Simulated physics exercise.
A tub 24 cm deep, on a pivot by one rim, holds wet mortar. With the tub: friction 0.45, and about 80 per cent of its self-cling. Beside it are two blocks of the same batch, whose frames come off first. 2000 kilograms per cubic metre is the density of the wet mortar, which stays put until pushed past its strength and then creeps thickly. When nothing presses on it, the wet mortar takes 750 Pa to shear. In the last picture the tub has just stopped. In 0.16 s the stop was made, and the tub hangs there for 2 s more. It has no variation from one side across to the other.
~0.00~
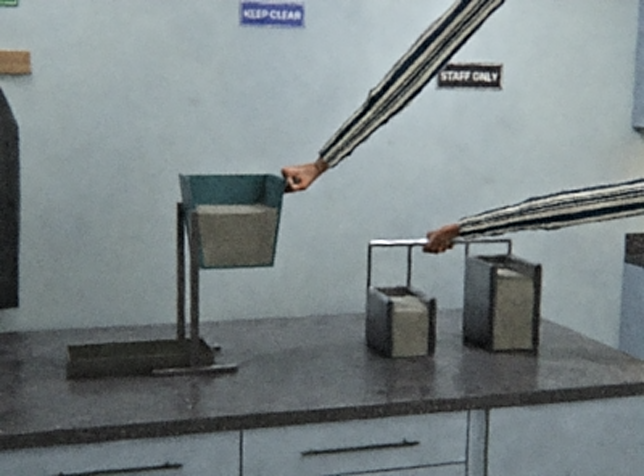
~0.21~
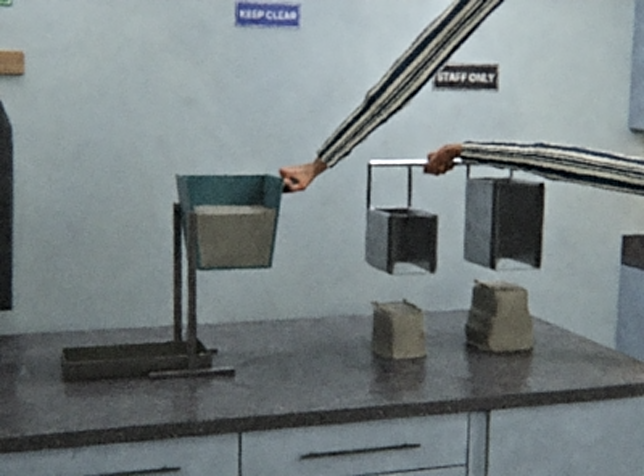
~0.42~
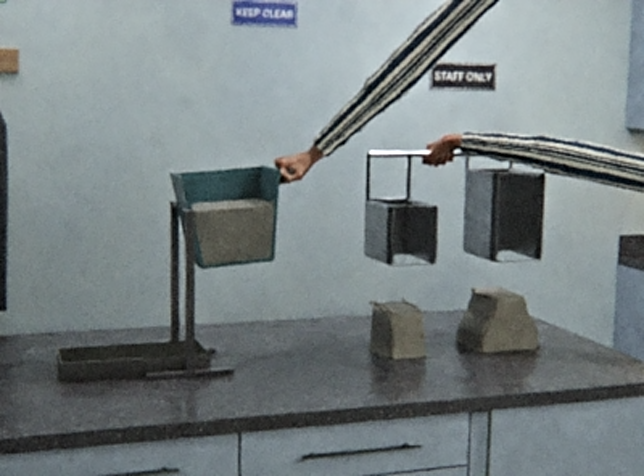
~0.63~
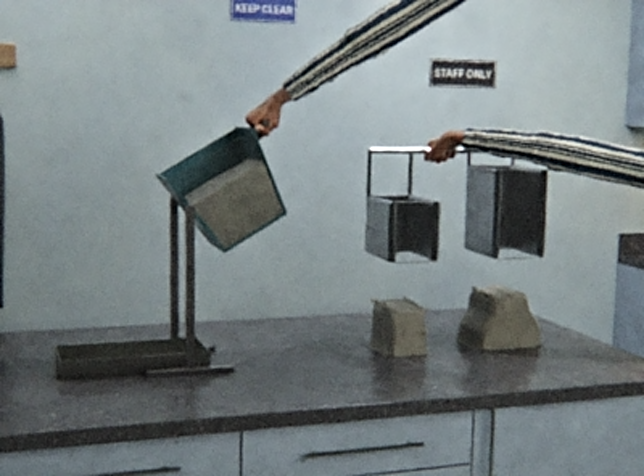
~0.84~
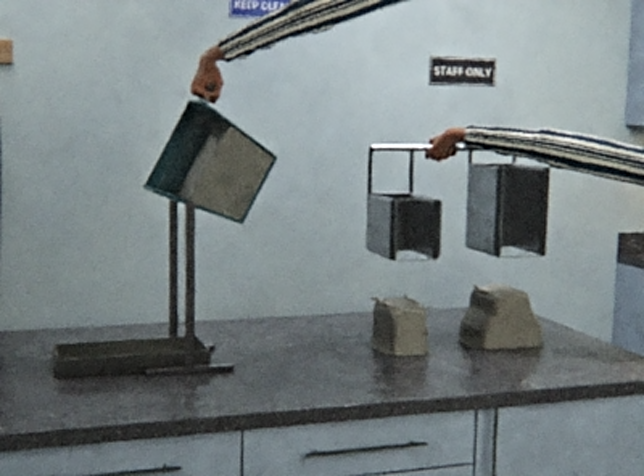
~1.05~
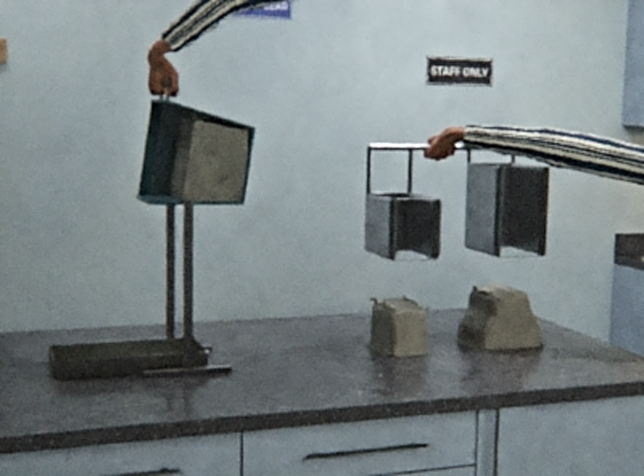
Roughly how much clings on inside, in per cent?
Roughly 100 per cent.
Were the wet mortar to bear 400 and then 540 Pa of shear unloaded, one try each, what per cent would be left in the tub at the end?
First try roughly 75 per cent, second try roughly 100 per cent.
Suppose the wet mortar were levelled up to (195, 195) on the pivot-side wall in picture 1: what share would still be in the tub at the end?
It would be near 95 %.
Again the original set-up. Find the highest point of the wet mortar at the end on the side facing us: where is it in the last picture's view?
I'd say it peaks at roughly (226, 137) in the last picture.
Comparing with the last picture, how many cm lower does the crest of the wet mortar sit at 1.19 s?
Around 2 cm below its level in the last picture.
After 1.19 s, the tub is at 82 degrees and holds 100 %.
After 1.36 s, the tub is at 82 degrees and holds 100 %.
After 1.53 s, the tub is at 82 degrees and holds 100 %.
After 1.70 s, the tub is at 82 degrees and holds 100 %.
After 3.05 s, the tub is at 82 degrees and holds 100 %.
